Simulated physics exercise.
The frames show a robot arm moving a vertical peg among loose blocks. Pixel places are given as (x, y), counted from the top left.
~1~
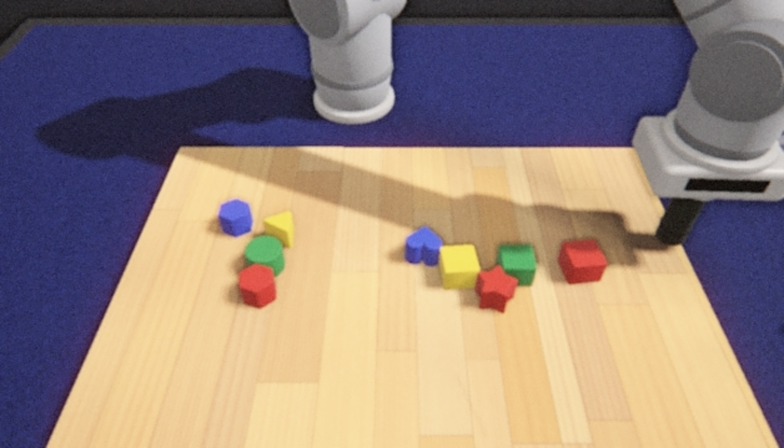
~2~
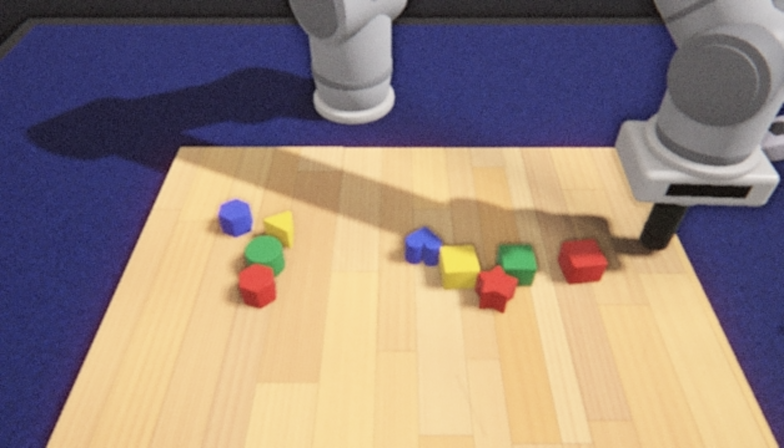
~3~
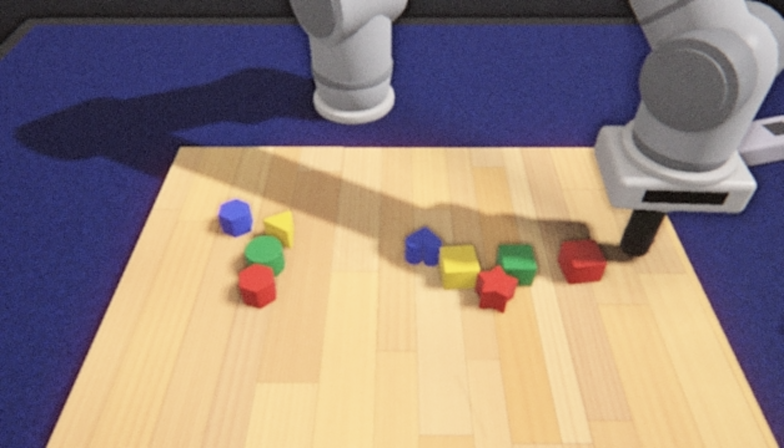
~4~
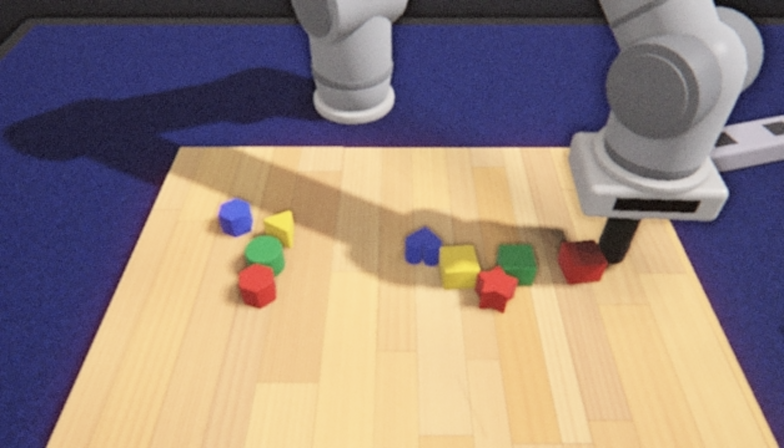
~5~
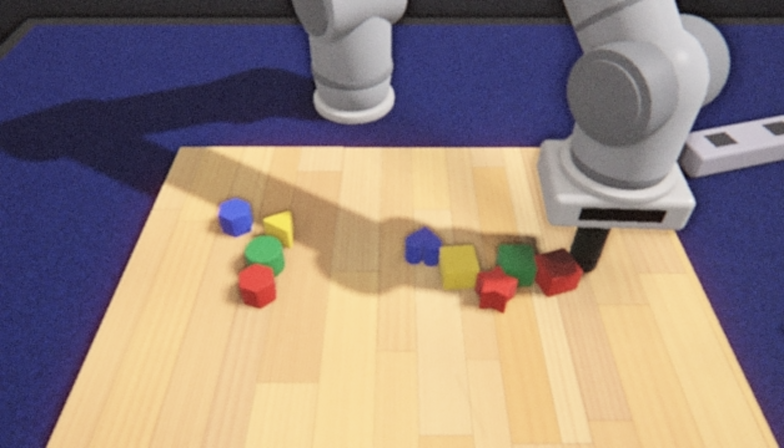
On a wooden board, a robot arm moves its black peg leftward and pushes a red block left beside a green one.
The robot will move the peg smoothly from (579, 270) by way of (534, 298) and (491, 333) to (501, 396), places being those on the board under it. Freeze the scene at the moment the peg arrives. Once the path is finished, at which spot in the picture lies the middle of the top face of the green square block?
Its top centre lands on (447, 266).
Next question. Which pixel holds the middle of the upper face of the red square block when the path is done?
(457, 299)
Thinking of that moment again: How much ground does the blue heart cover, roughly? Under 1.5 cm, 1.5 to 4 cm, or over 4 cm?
I'd go with 1.5 to 4 cm for this block.
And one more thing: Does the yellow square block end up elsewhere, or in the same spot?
Answer: Moved.
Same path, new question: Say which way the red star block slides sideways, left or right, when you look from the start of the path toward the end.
Moves right.
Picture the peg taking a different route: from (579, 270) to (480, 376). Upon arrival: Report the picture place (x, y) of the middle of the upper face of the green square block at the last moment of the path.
The top centre is at (487, 257).
The first path, step by step. One third of the way, peg (535, 292); blue heart (410, 232); yellow square block (435, 257), turned 25° clockwise; red star block (465, 287), turned 25° anticlockwise; green square block (470, 260), turned 20° clockwise; red square block (501, 282), turned 40° clockwise.
Two thirds of the way, peg (492, 328); blue heart (401, 226); yellow square block (416, 252), turned 50° clockwise; red star block (421, 287); green square block (447, 266), turned 45° clockwise; red square block (457, 299), turned 75° clockwise.
At the end, peg (502, 390); blue heart (401, 226); yellow square block (416, 252), turned 50° clockwise; red star block (421, 287); green square block (447, 266), turned 45° clockwise; red square block (457, 299), turned 75° clockwise.
